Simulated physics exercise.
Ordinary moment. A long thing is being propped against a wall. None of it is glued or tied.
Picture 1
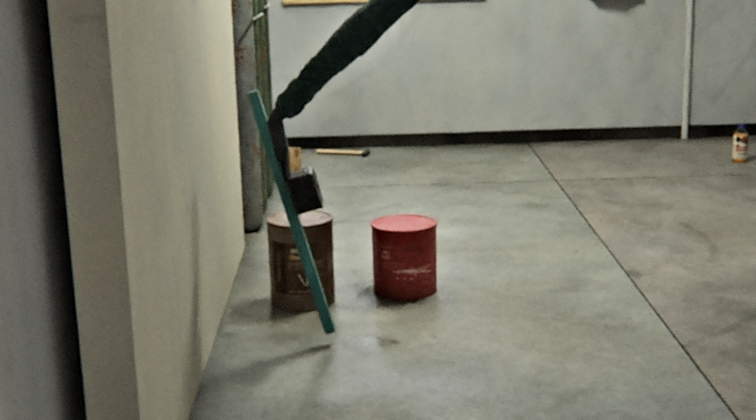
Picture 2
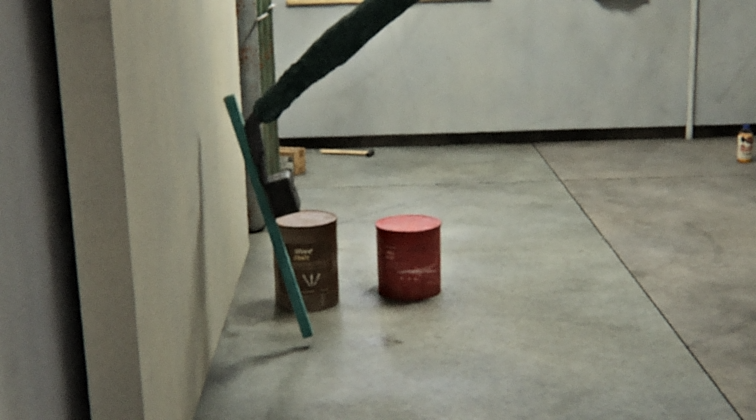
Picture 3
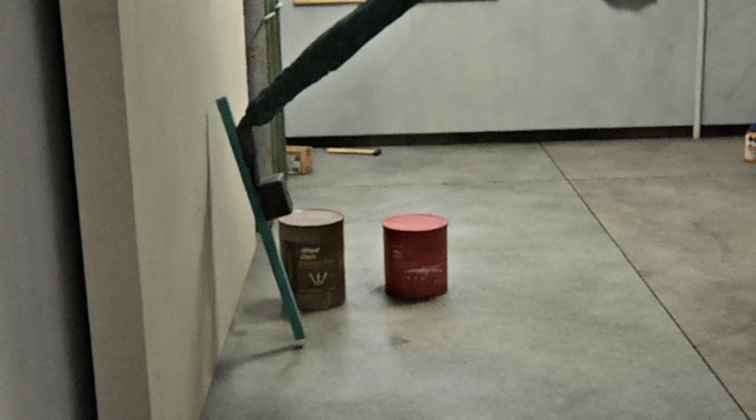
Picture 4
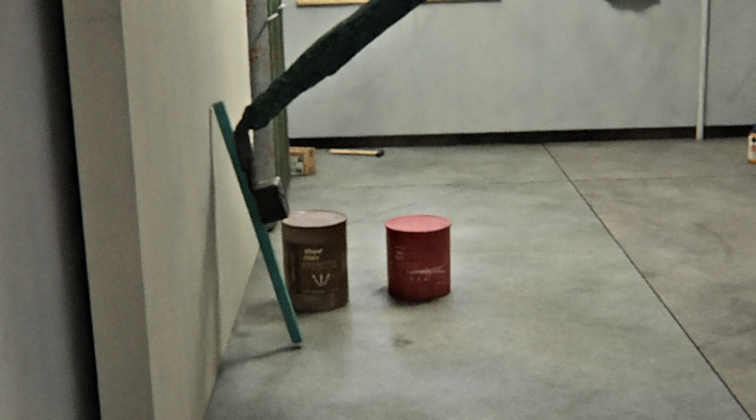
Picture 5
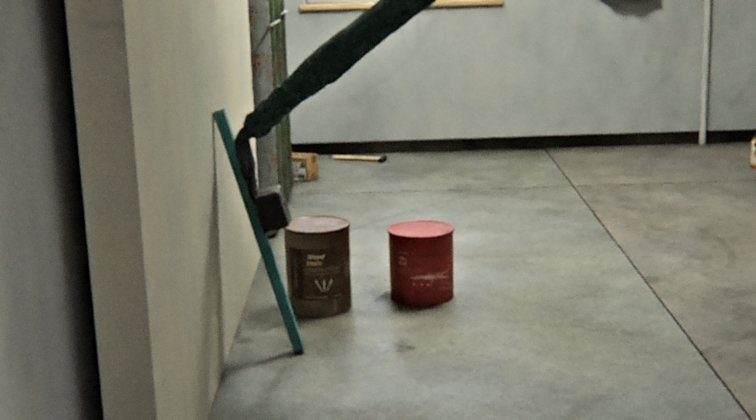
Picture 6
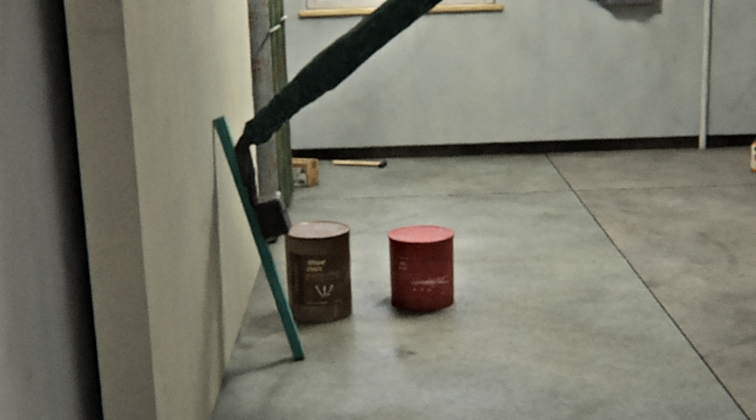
In a room with a concrete floor, a dark-sleeved arm moved a turquoise pole a little left until it leaned on the pale wall, and kept hold of it beside a brown pail and a red one.
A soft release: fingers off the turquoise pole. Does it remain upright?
Yes, unmoved.
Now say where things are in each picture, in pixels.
The first picture shows not yet at the wall; turquoise pole (292, 215); red pail (405, 257).
The second picture shows not yet at the wall; turquoise pole (270, 219); red pail (409, 257).
The third picture shows not yet at the wall; turquoise pole (262, 221); red pail (416, 256).
The fourth picture shows not yet at the wall; turquoise pole (259, 225); red pail (419, 257).
The fifth picture shows leant on the wall, still held; turquoise pole (260, 233); red pail (422, 262).
The sixth picture shows leant on the wall, still held; turquoise pole (260, 240); red pail (422, 268).
Then, 0.80 s later than the last frame, all is still.
Then, 1.80 s later than the last frame, turquoise pole resting near (260, 240).
When it is over, all 3 as before. End places, in pixels of the last picture, turquoise pole near (259, 240). The pole holds.
